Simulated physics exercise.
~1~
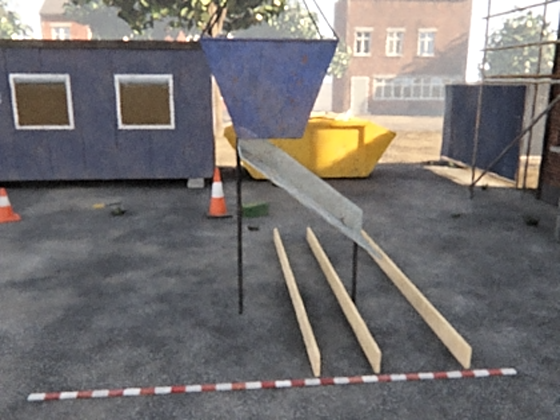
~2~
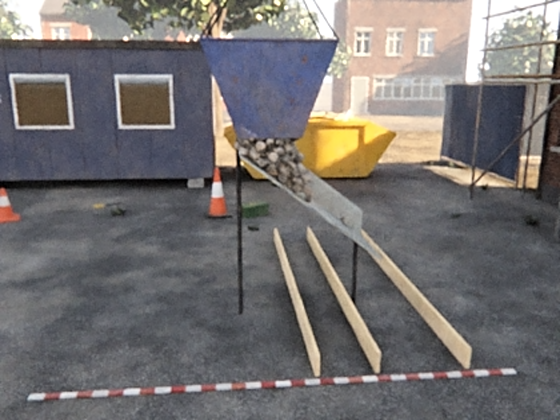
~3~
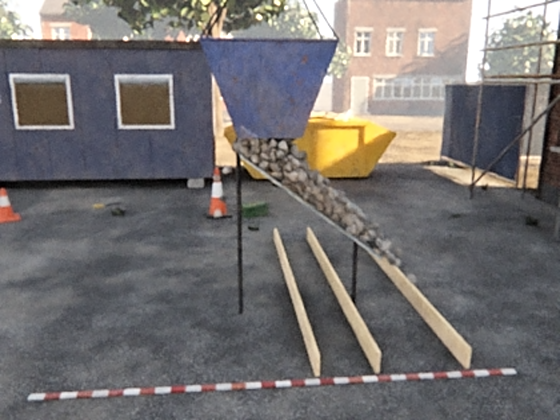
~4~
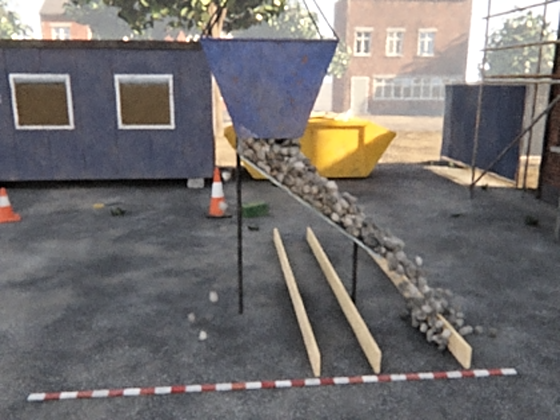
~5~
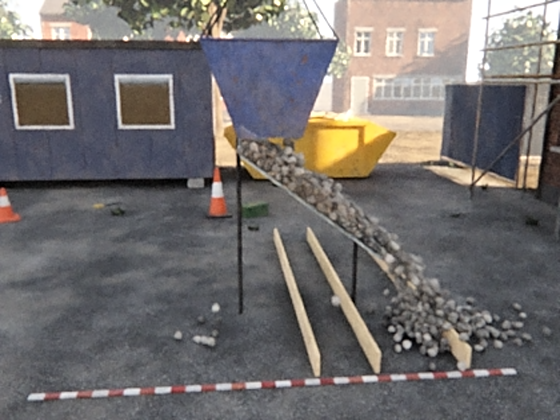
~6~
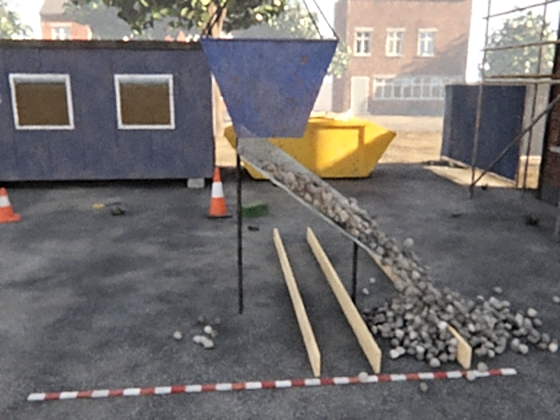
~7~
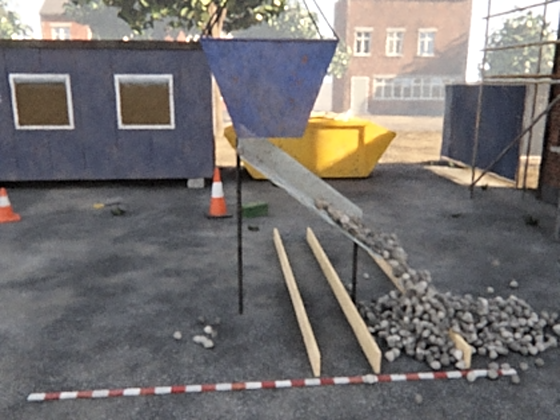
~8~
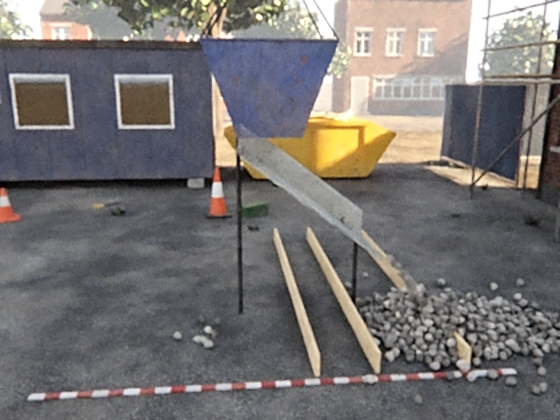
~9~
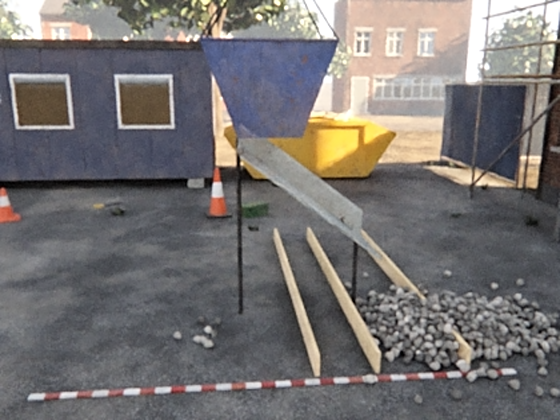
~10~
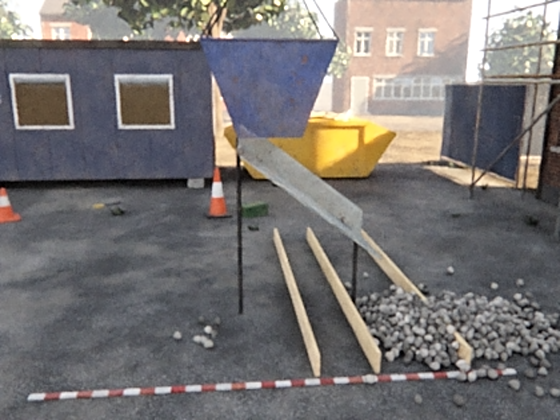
Smooth grey stones pour from a blue hopper hanging over a paved yard, seen from a fixed, slightly raised view, with a blue cabin at left and a yellow skip behind. They slide down a sloping steel chute to the right, above upright wooden planks and a red and white staff on the ground. The stream spills off the lower end over the rightmost plank, while a few stones drop at left. The pile spreads as the chute empties. Finally the stones lie still, split about evenly between the right bay and the ground beyond it, leaving the left bay practically empty.
